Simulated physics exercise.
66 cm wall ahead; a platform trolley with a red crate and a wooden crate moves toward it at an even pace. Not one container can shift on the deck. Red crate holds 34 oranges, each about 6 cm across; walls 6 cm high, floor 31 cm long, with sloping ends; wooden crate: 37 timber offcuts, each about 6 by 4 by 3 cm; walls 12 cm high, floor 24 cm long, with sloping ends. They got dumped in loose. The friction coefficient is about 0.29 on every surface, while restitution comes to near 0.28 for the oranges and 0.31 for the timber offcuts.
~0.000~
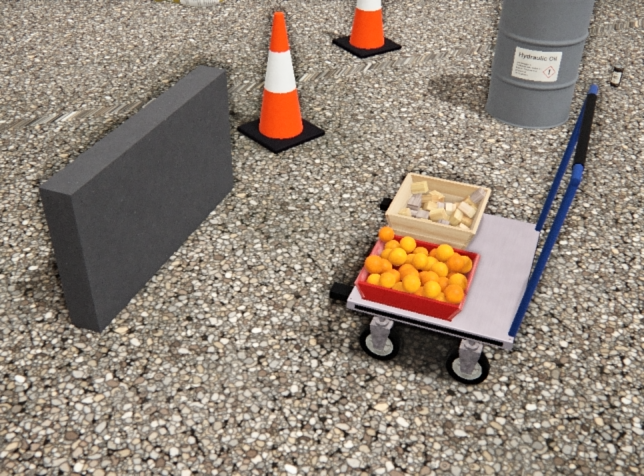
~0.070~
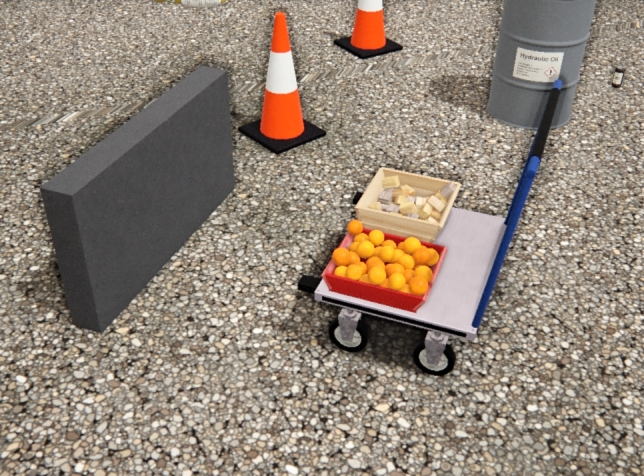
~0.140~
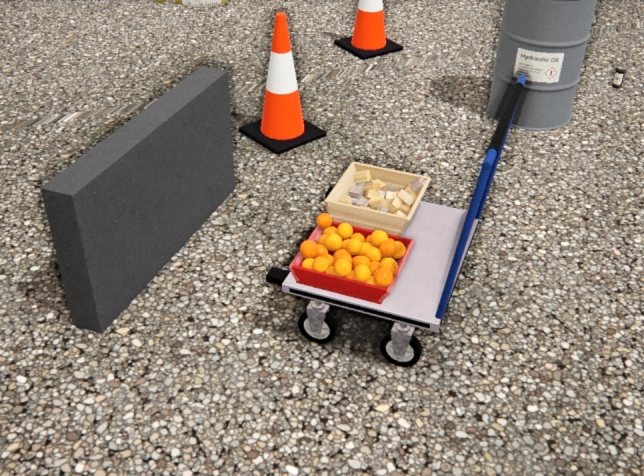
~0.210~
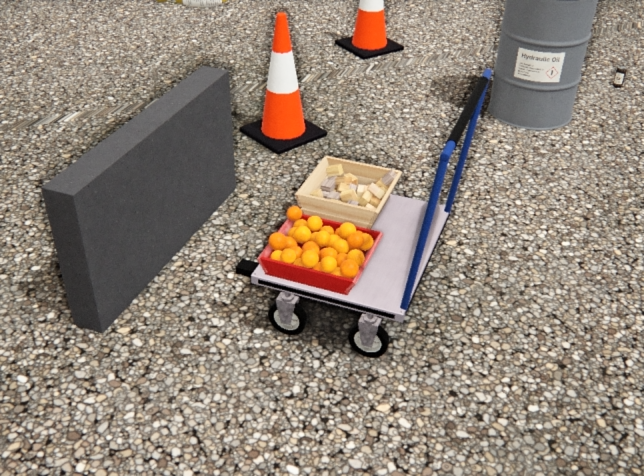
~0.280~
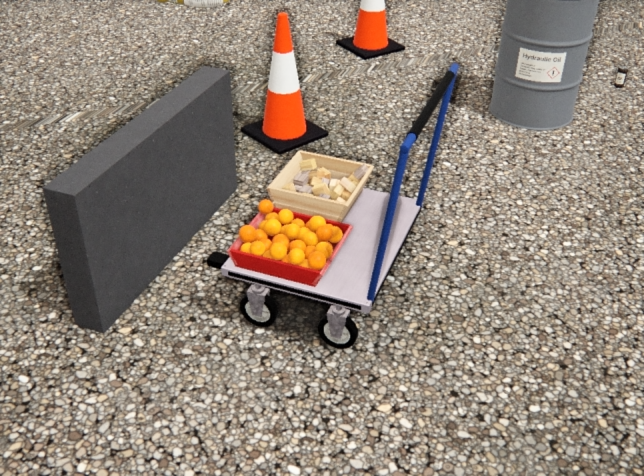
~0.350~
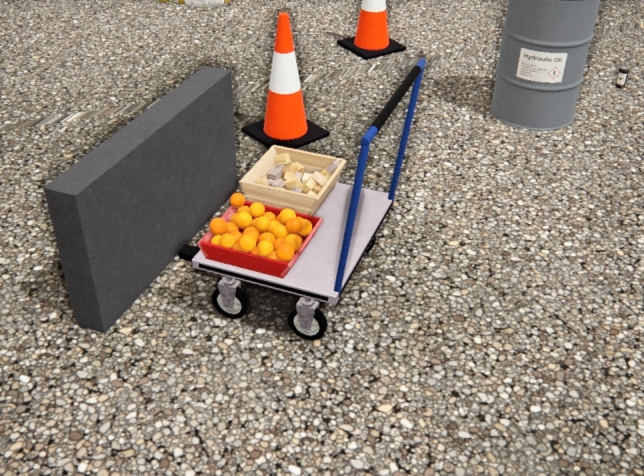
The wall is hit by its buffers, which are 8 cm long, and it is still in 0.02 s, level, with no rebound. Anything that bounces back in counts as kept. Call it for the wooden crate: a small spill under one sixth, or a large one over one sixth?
A small spill.
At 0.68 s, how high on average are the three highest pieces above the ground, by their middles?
Their middles sit some 48 cm up.
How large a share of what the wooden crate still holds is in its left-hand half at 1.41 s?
60 percent, give or take.
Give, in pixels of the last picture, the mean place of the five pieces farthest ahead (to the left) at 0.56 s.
The leading five average out near (167, 199).
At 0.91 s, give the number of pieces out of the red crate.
About, red crate: 12.
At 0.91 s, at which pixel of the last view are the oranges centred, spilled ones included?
Near (189, 218).
After 0.46 s, contact with the wall.
After 0.56 s, red crate 32 in, 2 out and wooden crate 37 in, 0 out.
After 0.68 s, red crate 24 in, 10 out and wooden crate 37 in, 0 out.
After 0.91 s, red crate 23 in, 11 out and wooden crate 37 in, 0 out.
Outcome (at 1.41 s), red crate 23 in, 11 out and wooden crate 37 in, 0 out. Asked share, 0 of 37, 0 per cent.
